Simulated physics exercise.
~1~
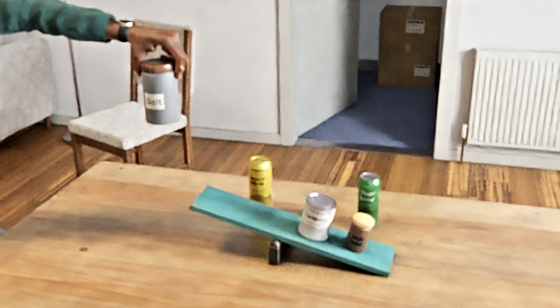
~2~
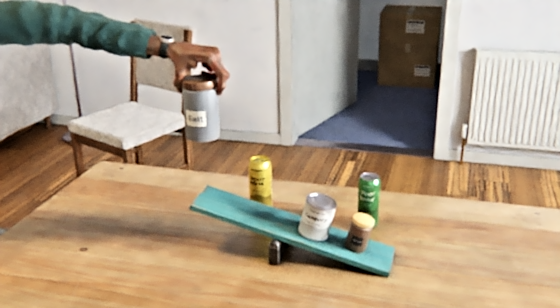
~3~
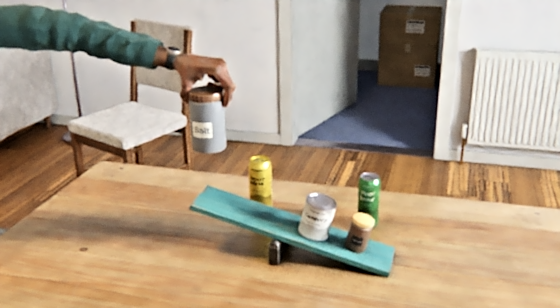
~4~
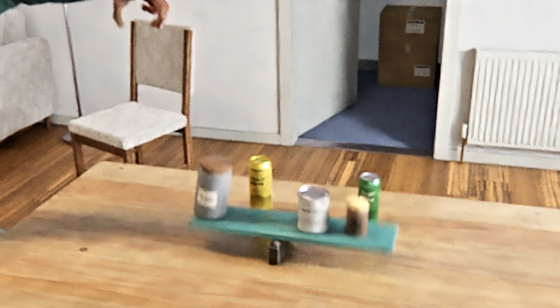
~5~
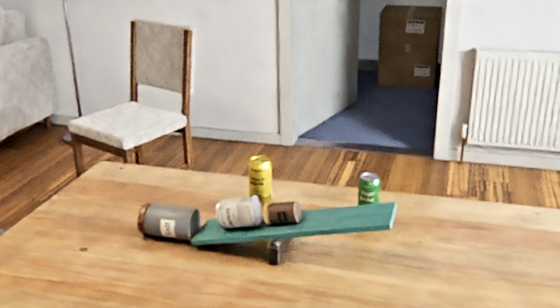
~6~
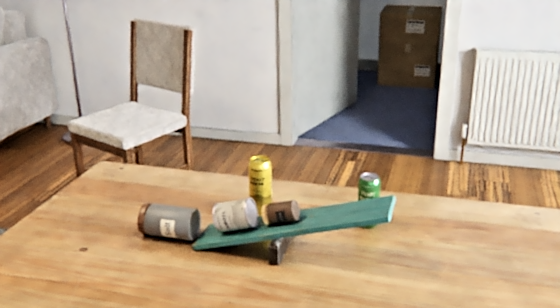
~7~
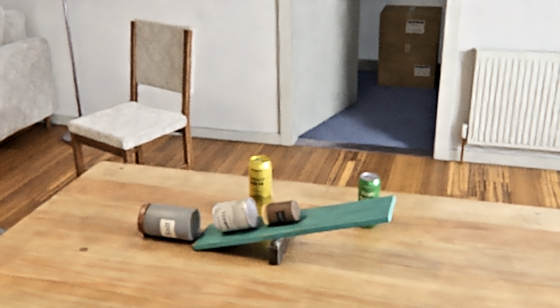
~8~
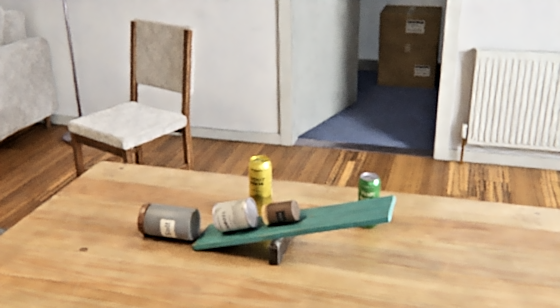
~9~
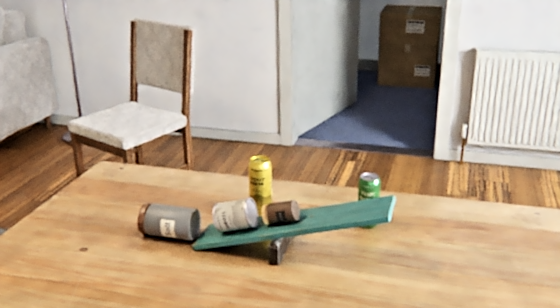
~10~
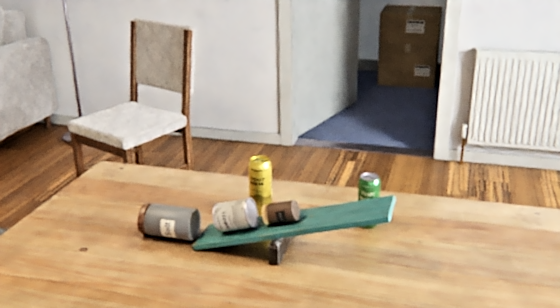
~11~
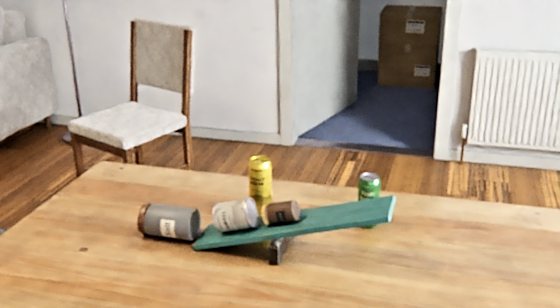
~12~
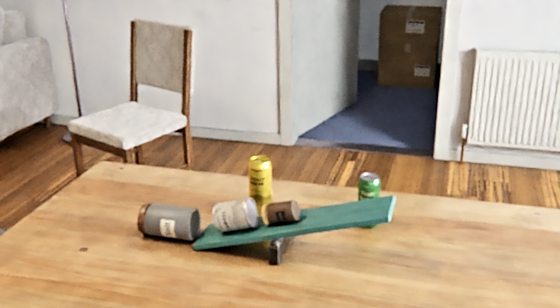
The clip opens on a wooden table where a turquoise plank rests across a small block, its right end down under a white tin and a brown shaker, with a yellow can and a green can standing behind. A hand reaches in from the left, carrying a grey jar over the raised left end. The fingers release the jar there and the hand withdraws as the plank swings down on the left. The jar topples onto the table, while the tin and shaker fall over and shift left. Everything settles, the plank's right end raised and both cans still standing.
